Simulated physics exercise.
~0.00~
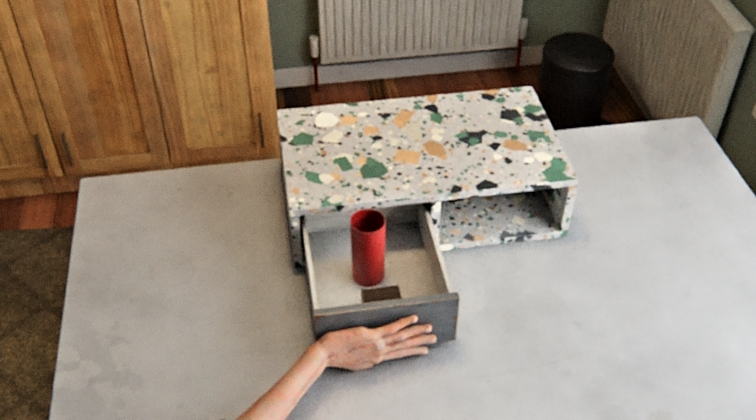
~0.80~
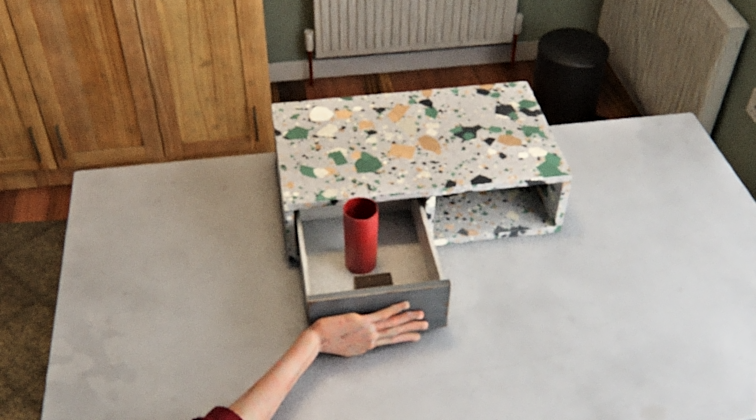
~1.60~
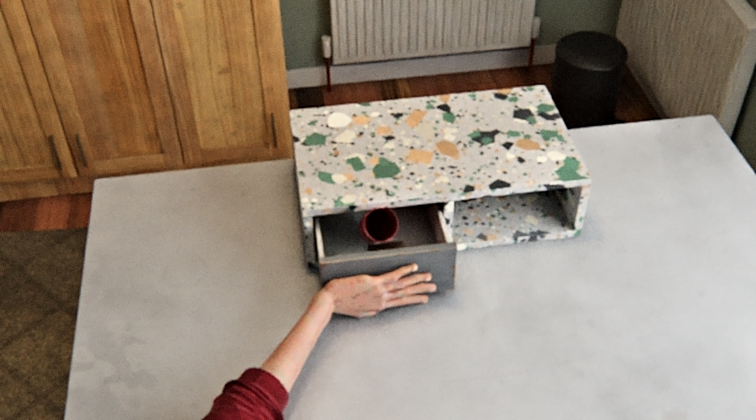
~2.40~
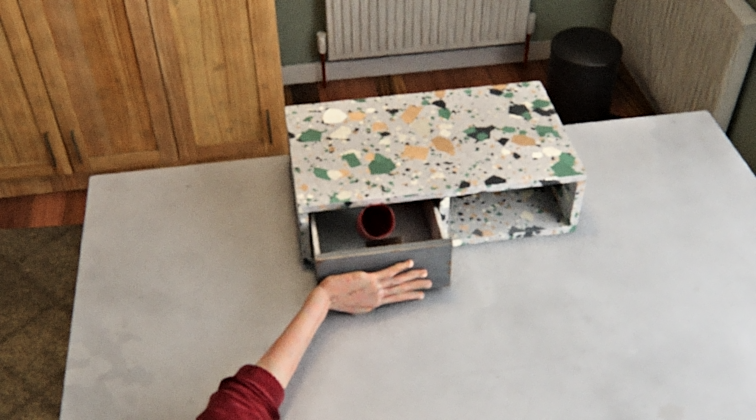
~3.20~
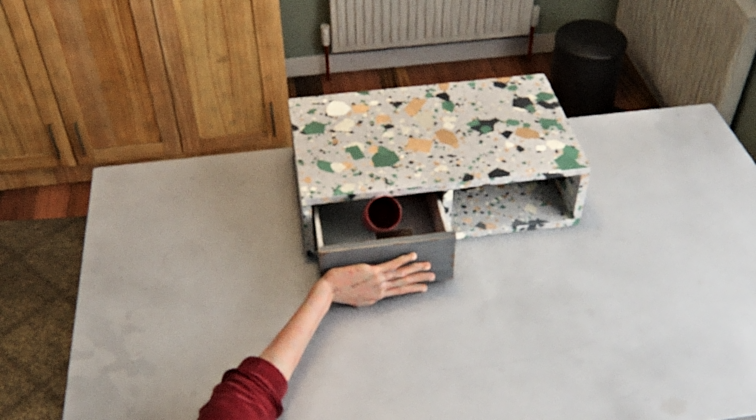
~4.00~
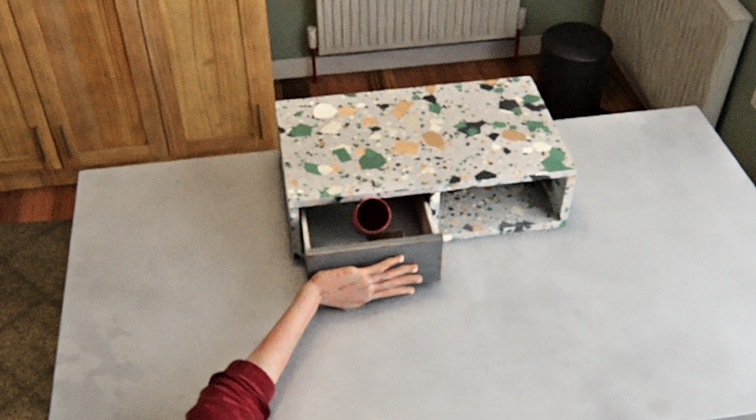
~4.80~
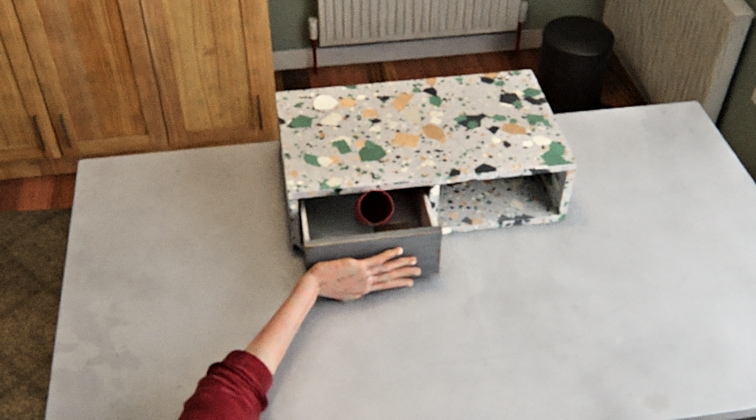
A grey drawer holding an upright red beaker and a small dark block was pushed by a hand partway into a speckled chest, the beaker tipped into a lean, and the drawer stopped and stayed ajar with the hand still against its front.
